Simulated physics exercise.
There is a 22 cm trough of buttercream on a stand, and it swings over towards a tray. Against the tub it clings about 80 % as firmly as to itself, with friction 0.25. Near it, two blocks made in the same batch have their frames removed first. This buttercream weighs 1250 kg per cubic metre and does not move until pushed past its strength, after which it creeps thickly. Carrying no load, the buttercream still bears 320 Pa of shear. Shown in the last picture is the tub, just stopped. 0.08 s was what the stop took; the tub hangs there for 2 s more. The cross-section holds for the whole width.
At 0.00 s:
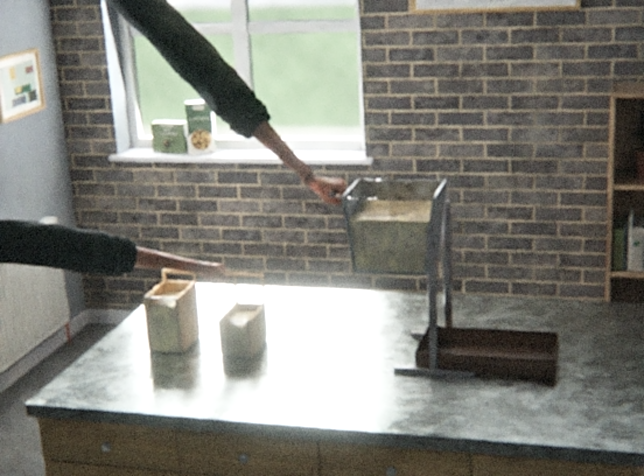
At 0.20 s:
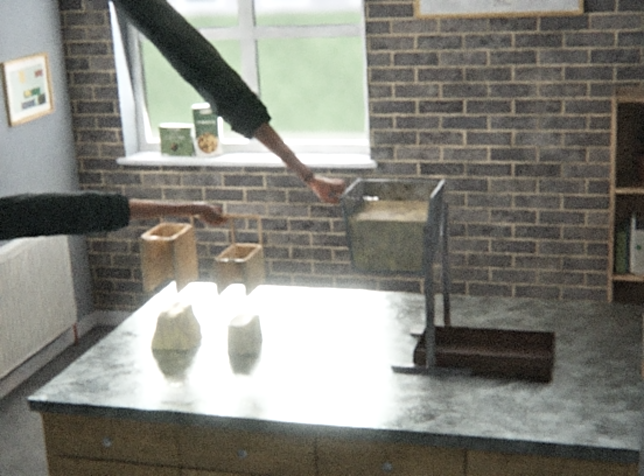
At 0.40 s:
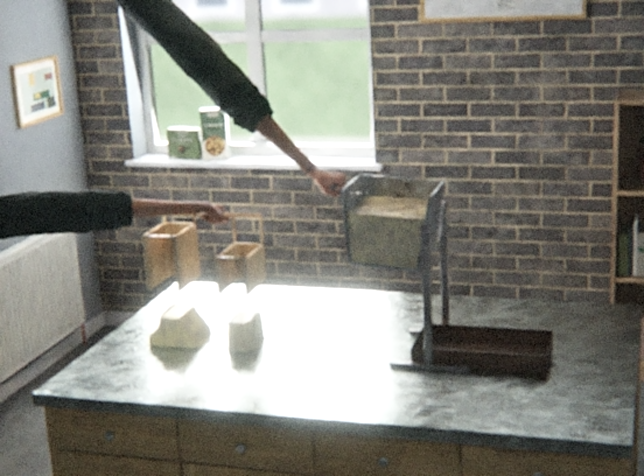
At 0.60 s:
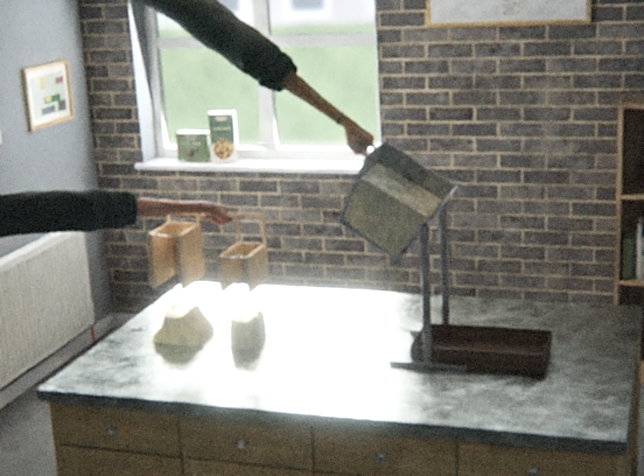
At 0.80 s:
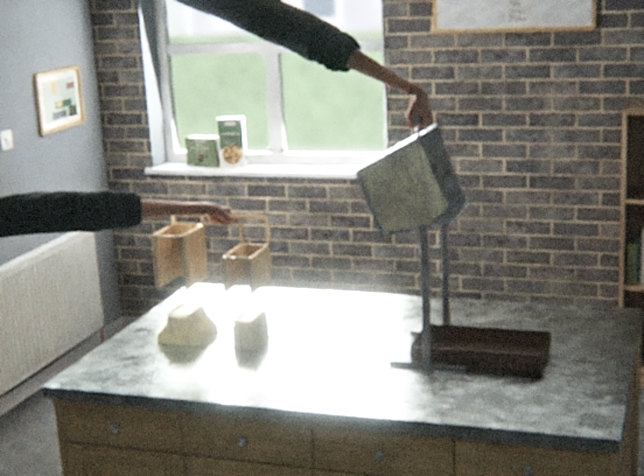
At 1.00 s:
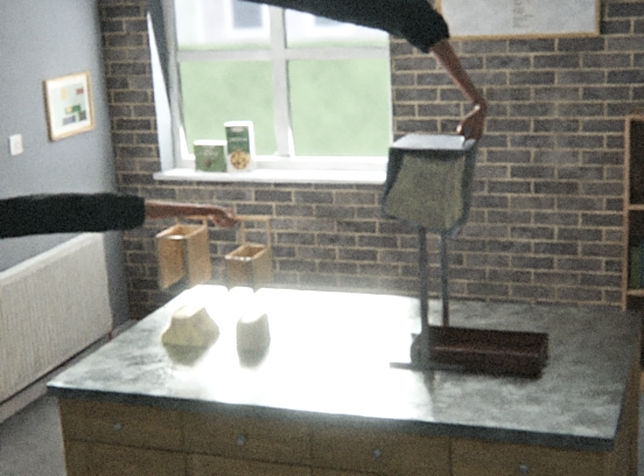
The video shows one hand lifting two small wooden moulds off pale blocks, which settle lower on a counter, before another hand swings a tub of buttercream on a stand over to the right above a dark tray.
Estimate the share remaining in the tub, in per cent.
Roughly 21 per cent remains in the tub.
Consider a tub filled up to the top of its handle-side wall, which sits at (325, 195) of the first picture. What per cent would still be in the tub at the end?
Then near 0 % stays in the tub.
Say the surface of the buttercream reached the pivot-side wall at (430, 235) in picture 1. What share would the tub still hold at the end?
About 40 per cent.
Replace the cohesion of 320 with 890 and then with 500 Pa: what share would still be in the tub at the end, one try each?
Expect about 55 in a hundred, then about 30 in a hundred.
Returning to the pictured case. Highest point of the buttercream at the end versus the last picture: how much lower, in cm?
16 cm.
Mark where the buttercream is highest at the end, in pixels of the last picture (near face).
Around (431, 210).
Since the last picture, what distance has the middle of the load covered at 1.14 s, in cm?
Some 10 cm.
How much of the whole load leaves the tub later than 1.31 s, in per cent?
I reckon it's around 12 in a hundred.
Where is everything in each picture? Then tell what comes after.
In the first frame, handle-side rim at (345, 198), tilt 0 degrees; top of the buttercream at (418, 221); blocks stand 15 cm, 9.9 cm (left to right).
In the second frame, handle-side rim at (343, 197), tilt 0 degrees; top of the buttercream at (416, 220); blocks stand 12 cm, 9.6 cm (left to right).
In the third frame, handle-side rim at (344, 191), tilt 4 degrees; top of the buttercream at (353, 213); blocks stand 10 cm, 9.5 cm (left to right).
In the fourth frame, handle-side rim at (369, 156), tilt 32 degrees; top of the buttercream at (364, 179); blocks stand 10 cm, 9.5 cm (left to right).
In the fifth frame, handle-side rim at (421, 139), tilt 69 degrees; top of the buttercream at (402, 153); blocks stand 10 cm, 9.5 cm (left to right).
In the sixth frame, handle-side rim at (464, 153), tilt 99 degrees; top of the buttercream at (408, 157); blocks stand 10 cm, 9.5 cm (left to right).
After 1.14 s, the tub is at 99 degrees and holds 66 %.
After 1.31 s, the tub is at 99 degrees and holds 33 %.
After 1.48 s, the tub is at 99 degrees and holds 26 %.
After 1.65 s, the tub is at 99 degrees and holds 25 %.
After 3.00 s, at the end, the tub is at 99 degrees and holds 21 %.
